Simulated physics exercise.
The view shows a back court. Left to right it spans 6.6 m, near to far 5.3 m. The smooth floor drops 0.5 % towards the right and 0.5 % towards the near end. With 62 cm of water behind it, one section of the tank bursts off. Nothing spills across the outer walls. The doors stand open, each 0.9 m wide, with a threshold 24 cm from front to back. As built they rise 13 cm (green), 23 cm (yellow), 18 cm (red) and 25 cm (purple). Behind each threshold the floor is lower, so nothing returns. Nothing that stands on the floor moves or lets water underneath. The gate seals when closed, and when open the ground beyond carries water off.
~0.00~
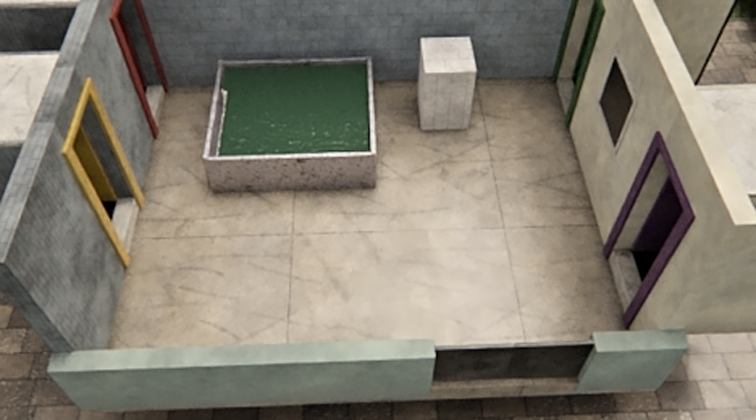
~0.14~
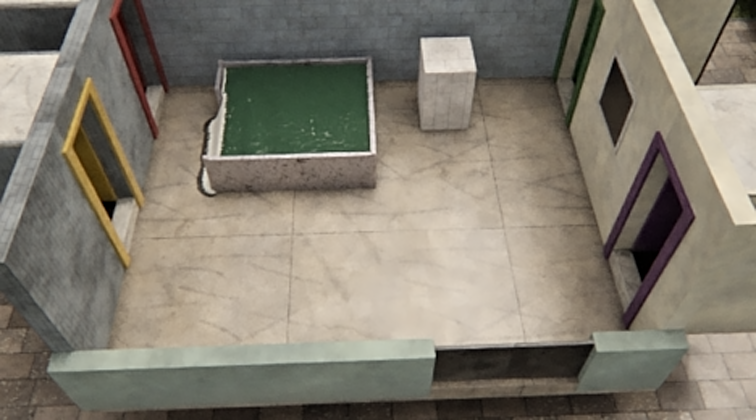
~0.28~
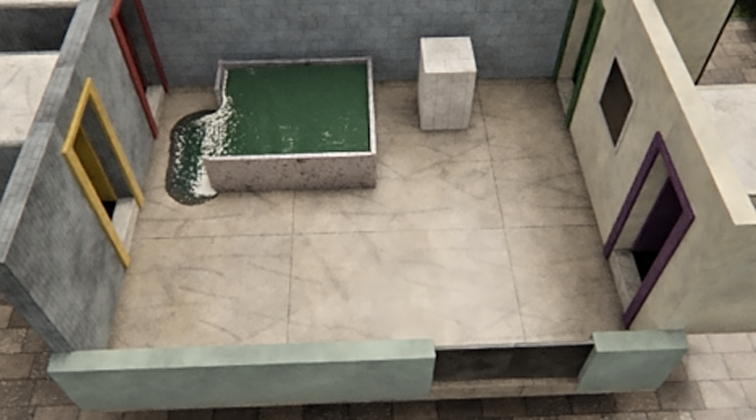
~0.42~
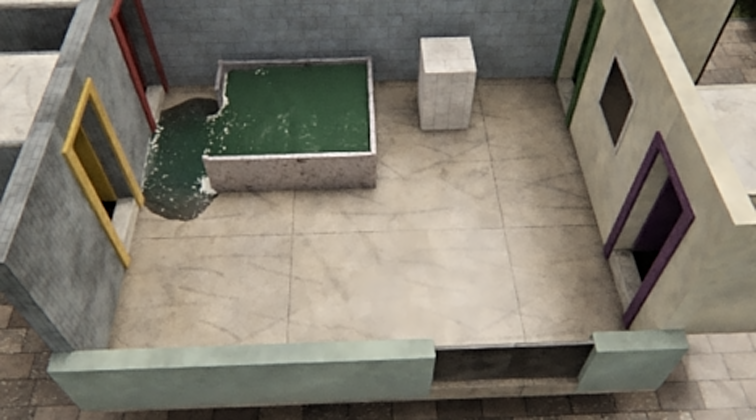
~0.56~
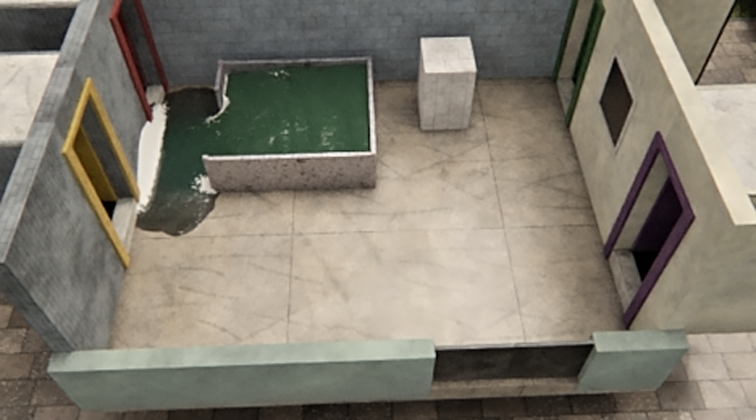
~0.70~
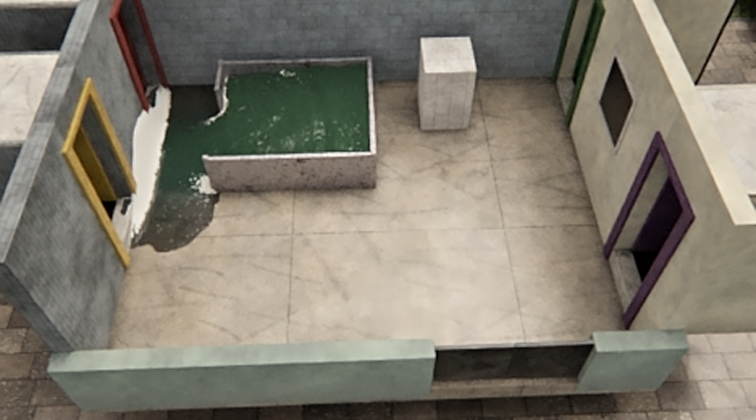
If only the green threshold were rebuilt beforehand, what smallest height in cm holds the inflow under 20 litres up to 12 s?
Close to 12.5 cm is just enough.
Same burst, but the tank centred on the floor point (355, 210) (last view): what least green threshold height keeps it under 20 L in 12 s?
Then roughly 10.5 cm.
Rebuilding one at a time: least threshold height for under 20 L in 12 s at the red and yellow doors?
Roughly 29 cm at red and 19 cm at yellow.
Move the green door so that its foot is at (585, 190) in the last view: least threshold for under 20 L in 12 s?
About 8.0 cm.
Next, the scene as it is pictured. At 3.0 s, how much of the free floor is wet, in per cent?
Near 40 per cent is wet.
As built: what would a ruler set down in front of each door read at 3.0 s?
In cm: Green 0, yellow 19, red 28, purple 0.
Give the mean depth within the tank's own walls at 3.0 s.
Roughly 26 cm on average.
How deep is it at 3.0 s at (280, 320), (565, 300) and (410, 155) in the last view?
In that order: 5, 0 and 0 cm.
After 1.4 s water covers 15 % of the floor, deepest (48 cm) near (161, 168); it has not reached the green door.
After 3.0 s water covers 40 % of the floor, deepest (37 cm) near (167, 88); it has not reached the green door.
After 12.0 s water covers 100 % of the floor, deepest (17 cm) near (549, 79); 12 cm at the green door, 17 litres in over its 13 cm threshold.
At the green door as built, the water arrived by 3.5 s and peaked near 16 cm at 3.8 s.
Run again over the same 12 s with other heights there, 27 litres in over 11.5 cm, 14 litres over 13.5 cm. The limit of 20 litres is kept from about 12.5 cm up.
